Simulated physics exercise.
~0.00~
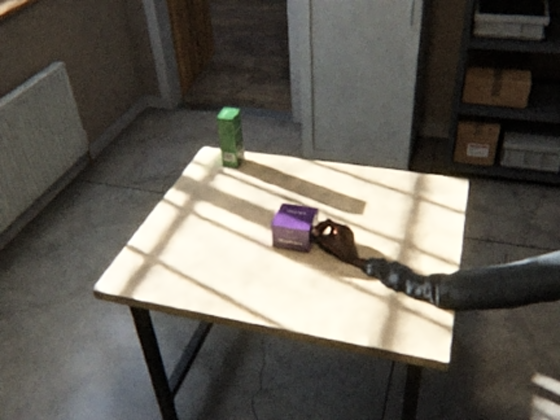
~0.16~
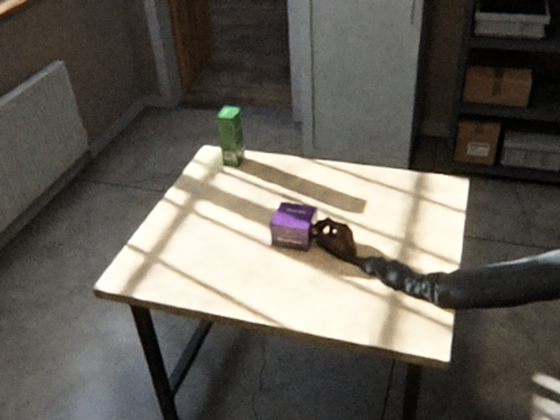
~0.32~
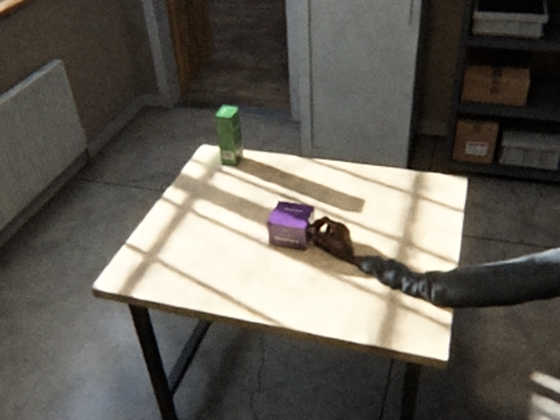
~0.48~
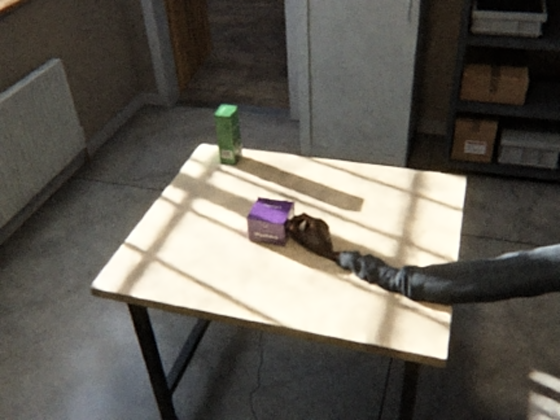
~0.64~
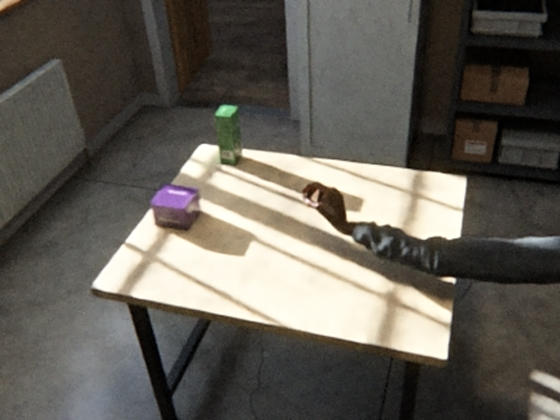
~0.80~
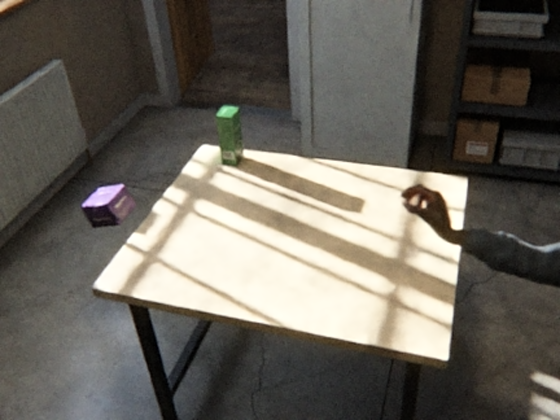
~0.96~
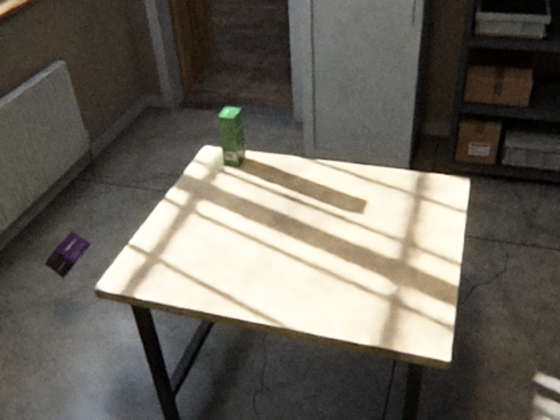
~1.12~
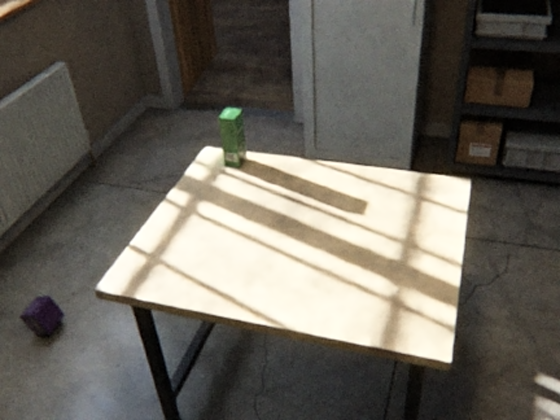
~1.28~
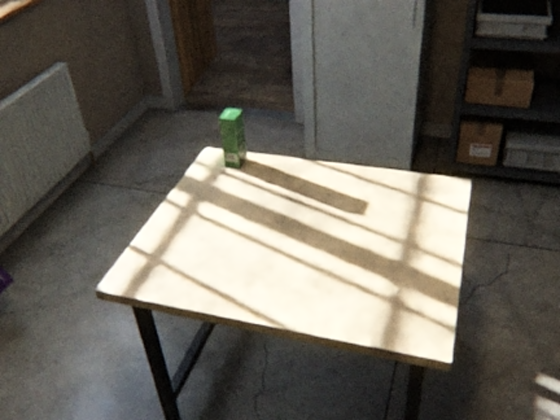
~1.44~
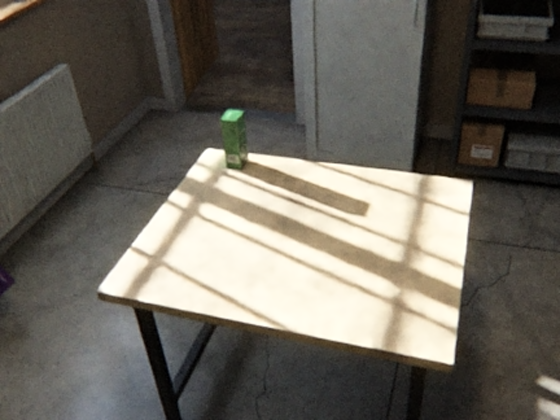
A purple box sits near the middle of a sunlit wooden table, with a dark-sleeved arm reaching in from the right and a hand against its side. The hand pushes it left, slowly at first, then lets go and draws back as the box slides on across the tabletop. The box goes over the left edge, tipping as it leaves, and the arm withdraws from view. It tumbles down to the grey floor and carries on left, ending barely visible at the left side of the view. The green carton stays standing at the back of the table throughout.
